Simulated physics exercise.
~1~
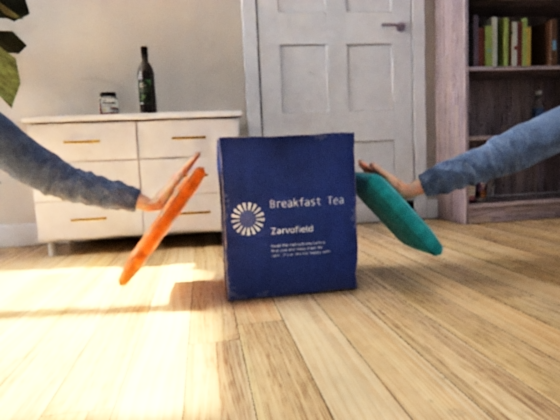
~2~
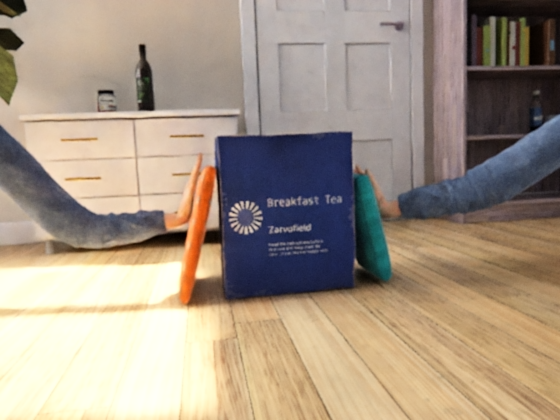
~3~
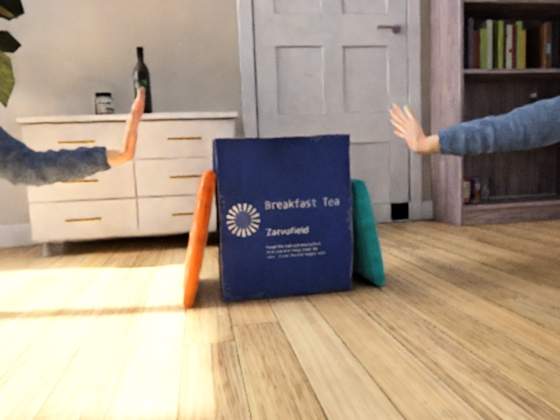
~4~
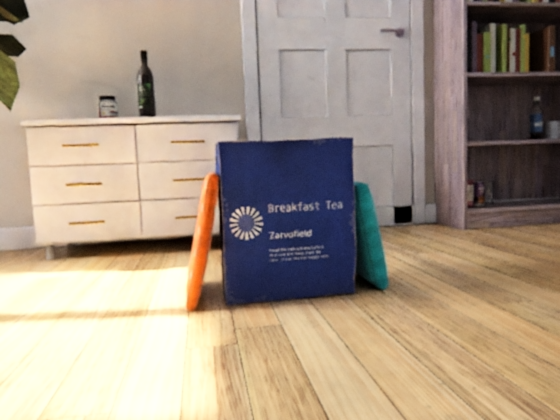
A blue box labelled Breakfast Tea stands upright on a sunlit wooden floor, seen from low down by a slightly swaying camera. Behind it are a white chest of drawers with a dark bottle on top, a pale door and a bookshelf. Two hands in blue sleeves reach in from either side, the left one bringing an orange pad and the right one a turquoise soft bag. They press the two things against the sides of the box, then let go and draw back out of view. Both stay leaning against the unmoved box.
